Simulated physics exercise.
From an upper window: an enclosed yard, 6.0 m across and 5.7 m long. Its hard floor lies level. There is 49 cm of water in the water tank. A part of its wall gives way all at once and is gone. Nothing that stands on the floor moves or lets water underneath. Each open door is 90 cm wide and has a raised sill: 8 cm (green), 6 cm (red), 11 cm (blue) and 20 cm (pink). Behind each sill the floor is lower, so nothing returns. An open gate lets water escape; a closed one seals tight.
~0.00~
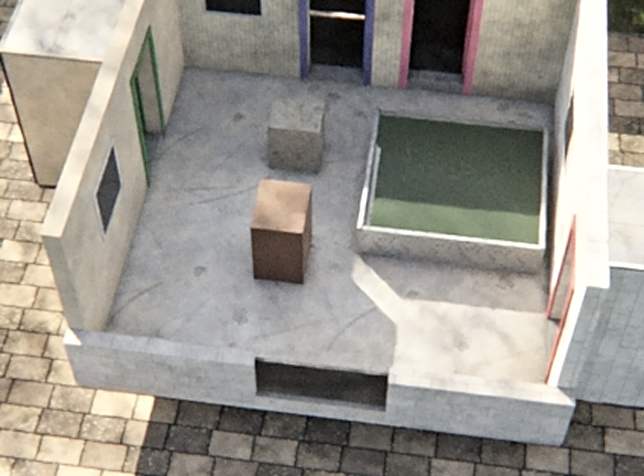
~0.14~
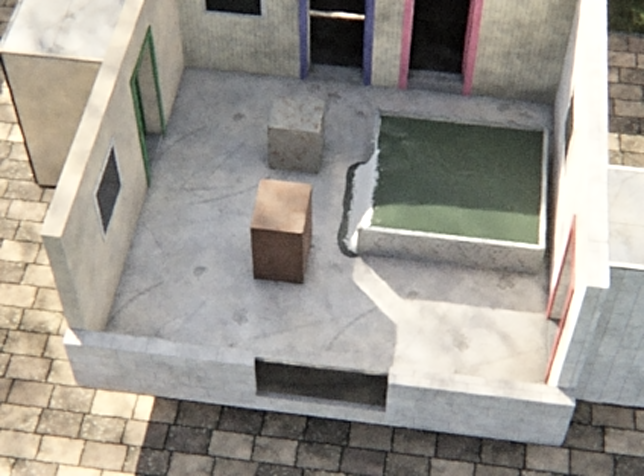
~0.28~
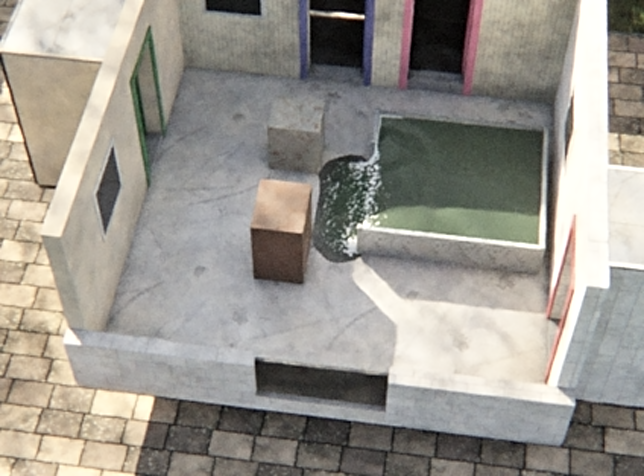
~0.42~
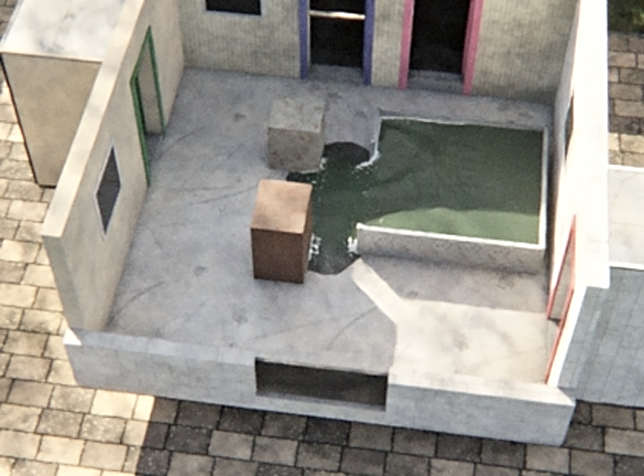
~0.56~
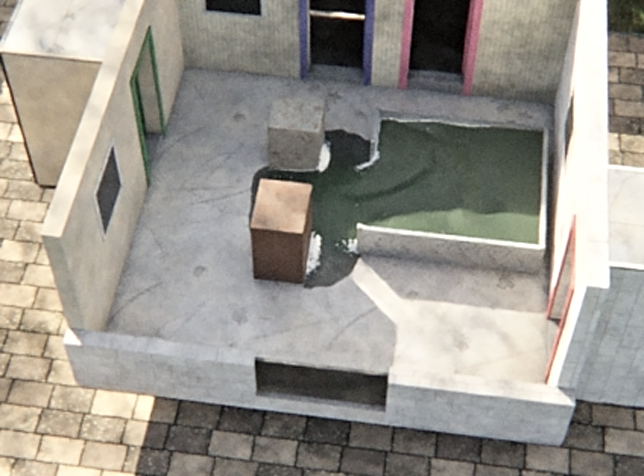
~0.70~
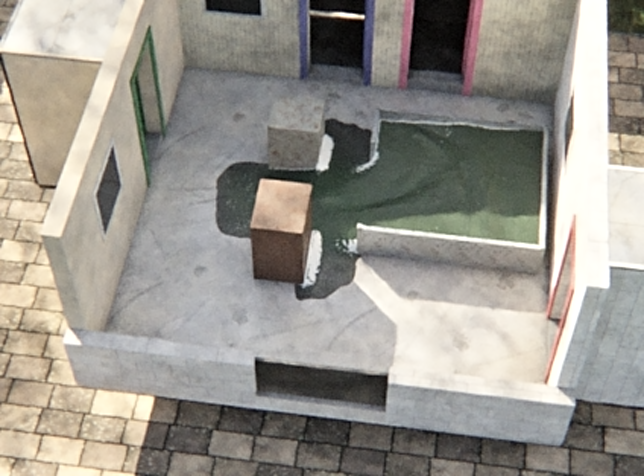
Green water fills a low-walled tank on the right of a pale, walled yard, seen from high above by a camera that stays still. A grey block and a reddish-brown block stand left of it, with blue and pink doorways behind and a green one at left. The tank's left side vanishes, and water pours out, foams against both blocks and spreads between them across the floor leftward.
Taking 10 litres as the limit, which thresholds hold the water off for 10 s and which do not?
Door by door: At the green door it goes over the limit; at the red door it passes the limit; at the blue door it keeps below the limit; at the pink door it keeps below the limit.
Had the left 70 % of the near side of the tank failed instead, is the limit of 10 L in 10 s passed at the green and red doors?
Then: Green under, red over.
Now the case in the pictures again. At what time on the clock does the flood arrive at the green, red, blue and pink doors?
Green 1.1 s, red 4.0 s, blue 1.3 s, pink 2.2 s.
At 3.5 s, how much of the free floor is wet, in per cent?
Near 65 per cent is wet.
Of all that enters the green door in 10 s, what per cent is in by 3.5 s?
About 60 per cent.
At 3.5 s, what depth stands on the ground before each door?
Depths in cm: Green 23, red 0, blue 6, pink 4.
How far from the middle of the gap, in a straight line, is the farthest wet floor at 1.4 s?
About 3.4 m.
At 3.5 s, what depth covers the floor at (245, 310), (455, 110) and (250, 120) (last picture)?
In that order: 0, 2 and 1 cm.
After 1.4 s water covers 30 % of the floor and is deepest (27 cm) near (312, 233); green door 12 cm at the sill, 4 L in, red door not reached, blue door 2 cm at the sill, 0 L in, pink door not reached.
After 2.2 s water covers 45 % of the floor and is deepest (31 cm) near (158, 197); green door 23 cm at the sill, 54 L in, red door not reached, blue door 8 cm at the sill, 0 L in, pink door 2 cm at the sill, 0 L in.
After 3.5 s water covers 65 % of the floor and is deepest (24 cm) near (146, 195); green door 23 cm at the sill, 178 L in, red door not reached, blue door 6 cm at the sill, 0 L in, pink door 4 cm at the sill, 0 L in.
After 6.0 s water covers 95 % of the floor and is deepest (14 cm) near (365, 137); green door 13 cm at the sill, 267 L in, red door 6 cm at the sill, 1 L in, blue door 5 cm at the sill, 0 L in, pink door 5 cm at the sill, 0 L in.
After 10.0 s water covers 100 % of the floor and is deepest (16 cm) near (498, 100); green door 8 cm at the sill, 294 L in, red door 11 cm at the sill, 43 L in, blue door 4 cm at the sill, 0 L in, pink door 11 cm at the sill, 0 L in.
